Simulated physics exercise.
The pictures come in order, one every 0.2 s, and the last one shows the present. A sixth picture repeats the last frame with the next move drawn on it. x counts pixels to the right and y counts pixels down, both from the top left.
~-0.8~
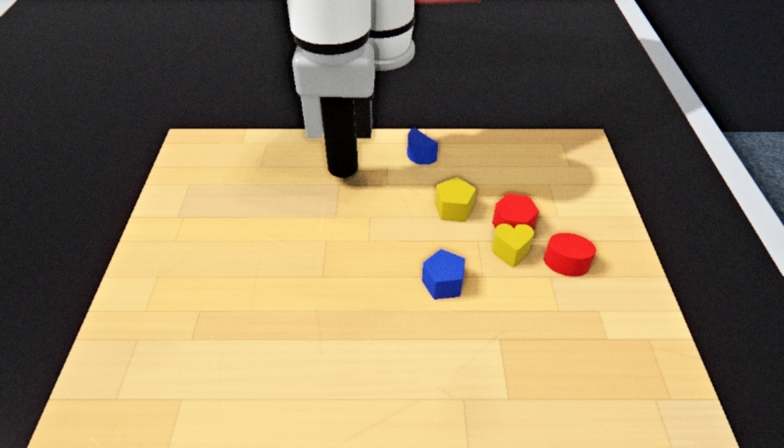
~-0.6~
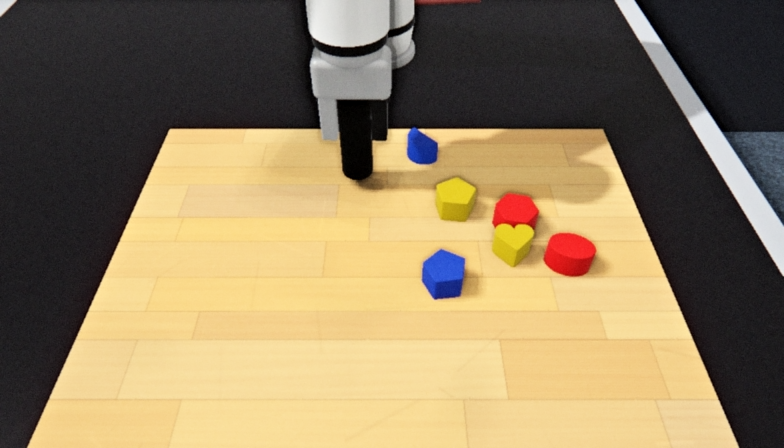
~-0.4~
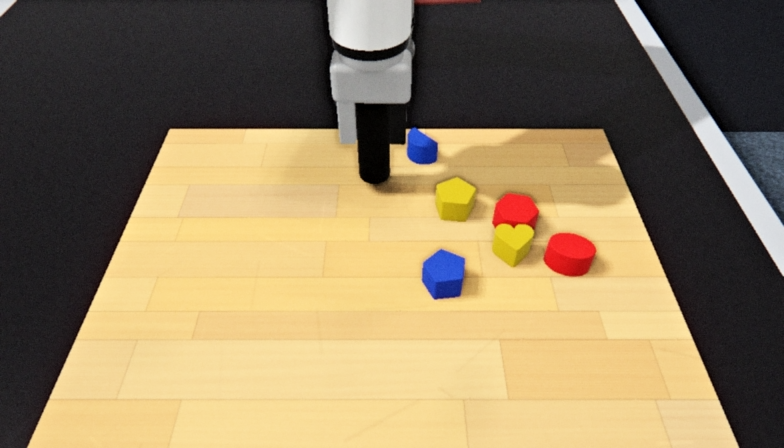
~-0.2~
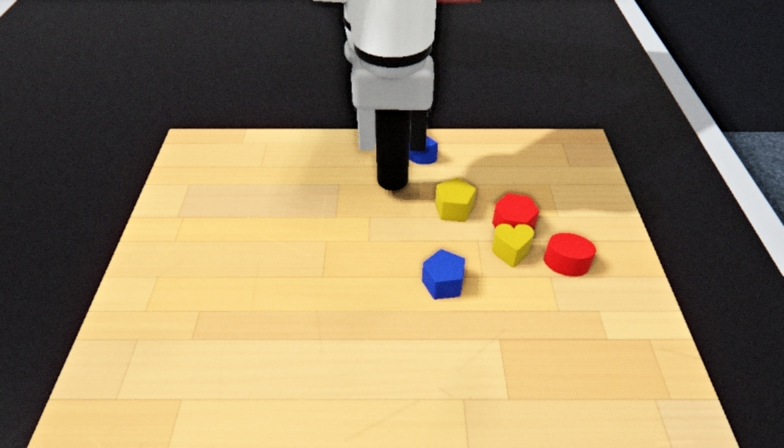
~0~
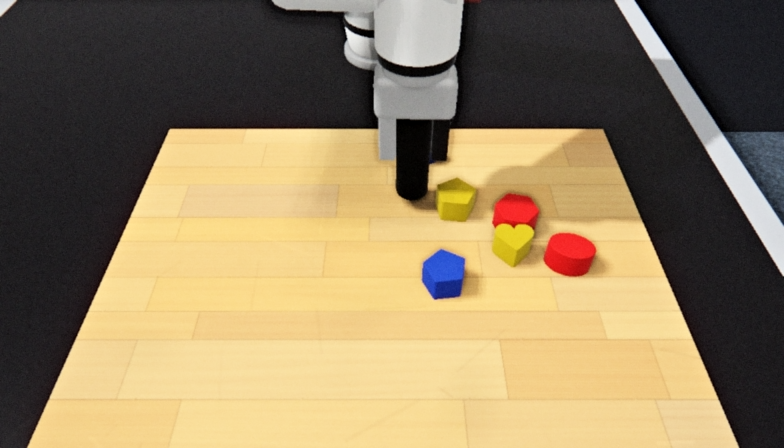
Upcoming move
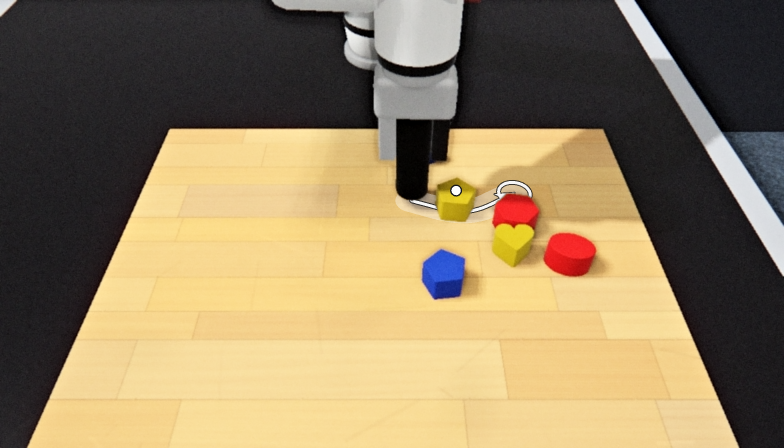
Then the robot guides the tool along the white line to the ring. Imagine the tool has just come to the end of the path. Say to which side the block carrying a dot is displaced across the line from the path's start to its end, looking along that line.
Measured against the direction from start to end, the block carrying a dot shifts toward the right-hand side.
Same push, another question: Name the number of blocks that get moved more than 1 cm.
The answer will be two.
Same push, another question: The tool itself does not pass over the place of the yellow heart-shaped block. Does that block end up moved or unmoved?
It is untouched.
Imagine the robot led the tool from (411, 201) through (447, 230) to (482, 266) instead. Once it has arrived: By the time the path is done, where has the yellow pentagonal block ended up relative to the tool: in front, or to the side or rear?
When the path ends, it will lie beside or behind the tool.
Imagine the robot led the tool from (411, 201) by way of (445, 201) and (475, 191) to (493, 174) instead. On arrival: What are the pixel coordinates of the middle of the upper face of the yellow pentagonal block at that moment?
It comes to (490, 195).
The drawn path runs from (411, 201) via (448, 210) and (485, 207), ending at (514, 193); the dot is on the yellow pentagonal block.
What follows on the original path. One third of the way, tool (450, 200); yellow pentagonal block (485, 196), turned 15° clockwise; red hexagon (521, 208).
Two thirds of the way, tool (487, 197); yellow pentagonal block (522, 196), turned 35° clockwise; red hexagon (552, 217), turned 20° clockwise.
At the end, tool (517, 183); yellow pentagonal block (544, 192), turned 65° clockwise; yellow heart-shaped block not moved; red hexagon (558, 218), turned 40° clockwise.
